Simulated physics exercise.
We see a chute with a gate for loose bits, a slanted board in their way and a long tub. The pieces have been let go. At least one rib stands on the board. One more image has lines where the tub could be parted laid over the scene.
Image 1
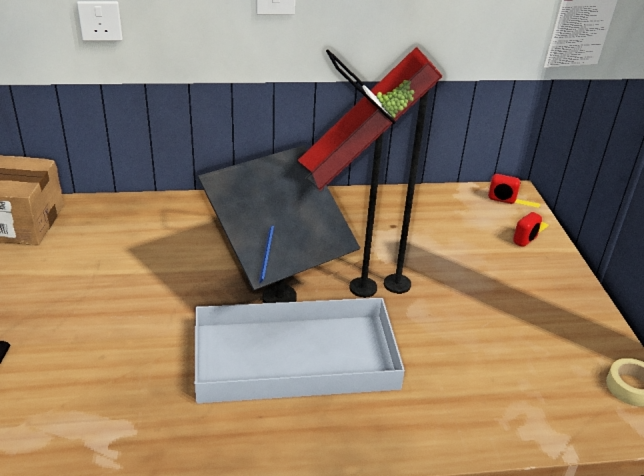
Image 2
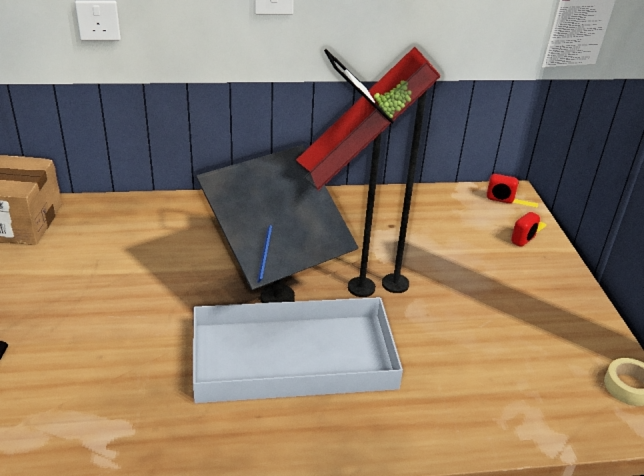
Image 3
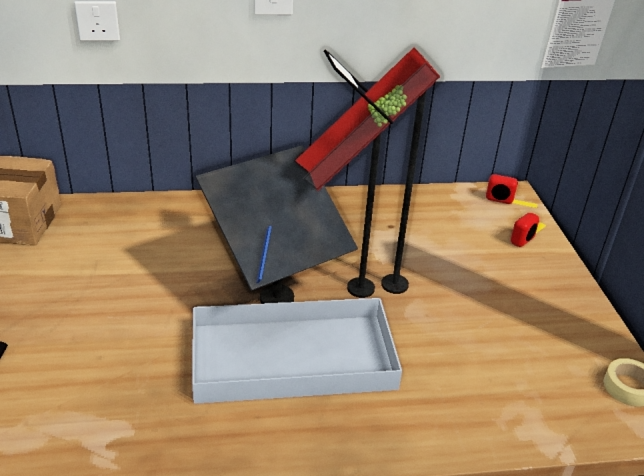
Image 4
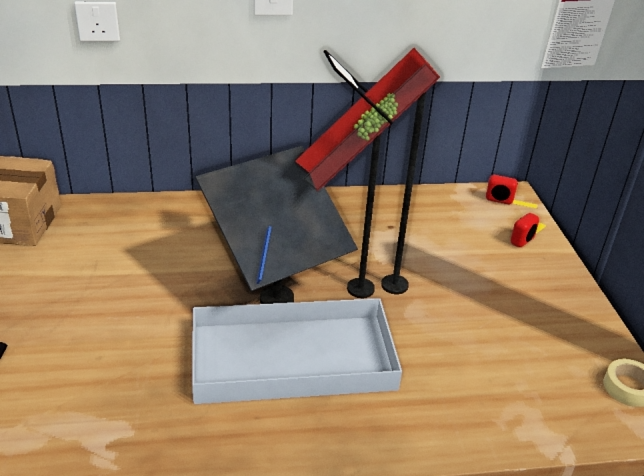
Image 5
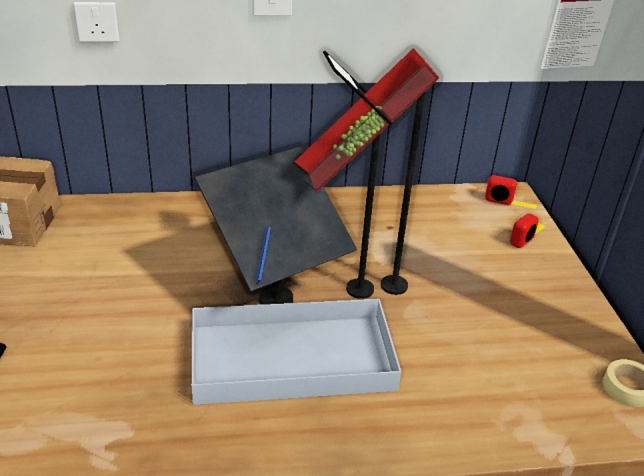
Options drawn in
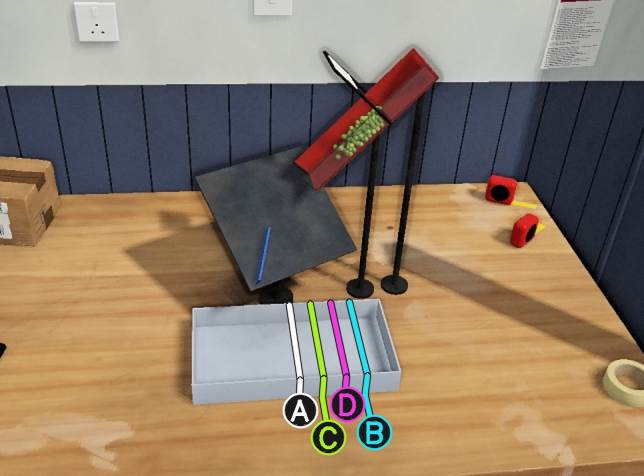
In this clip, green peas bunched behind a gate near the top of a sloping red chute slide down and to the left, spreading out along it, above a tilted dark board with a blue rib and an empty grey tub.
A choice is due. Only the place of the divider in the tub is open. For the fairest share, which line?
Take A.
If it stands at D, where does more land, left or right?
More lands on the left.
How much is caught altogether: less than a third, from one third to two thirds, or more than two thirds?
It is more than two thirds.
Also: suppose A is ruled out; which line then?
Here it is line C.
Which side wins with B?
More lands on the left.
On the marked copy, line A crosses the front rim at (300, 378); line B crosses the front rim at (367, 374); line C crosses the front rim at (323, 377); line D crosses the front rim at (346, 375).
For line A, of what is caught, close to half on the left of the divider, close to half on the right.
For line B, of what is caught, all but a few on the left of the divider, only a few on the right.
For line C, of what is caught, the bulk on the left of the divider, close to a quarter on the right.
For line D, of what is caught, all but a few on the left of the divider, a small share on the right.
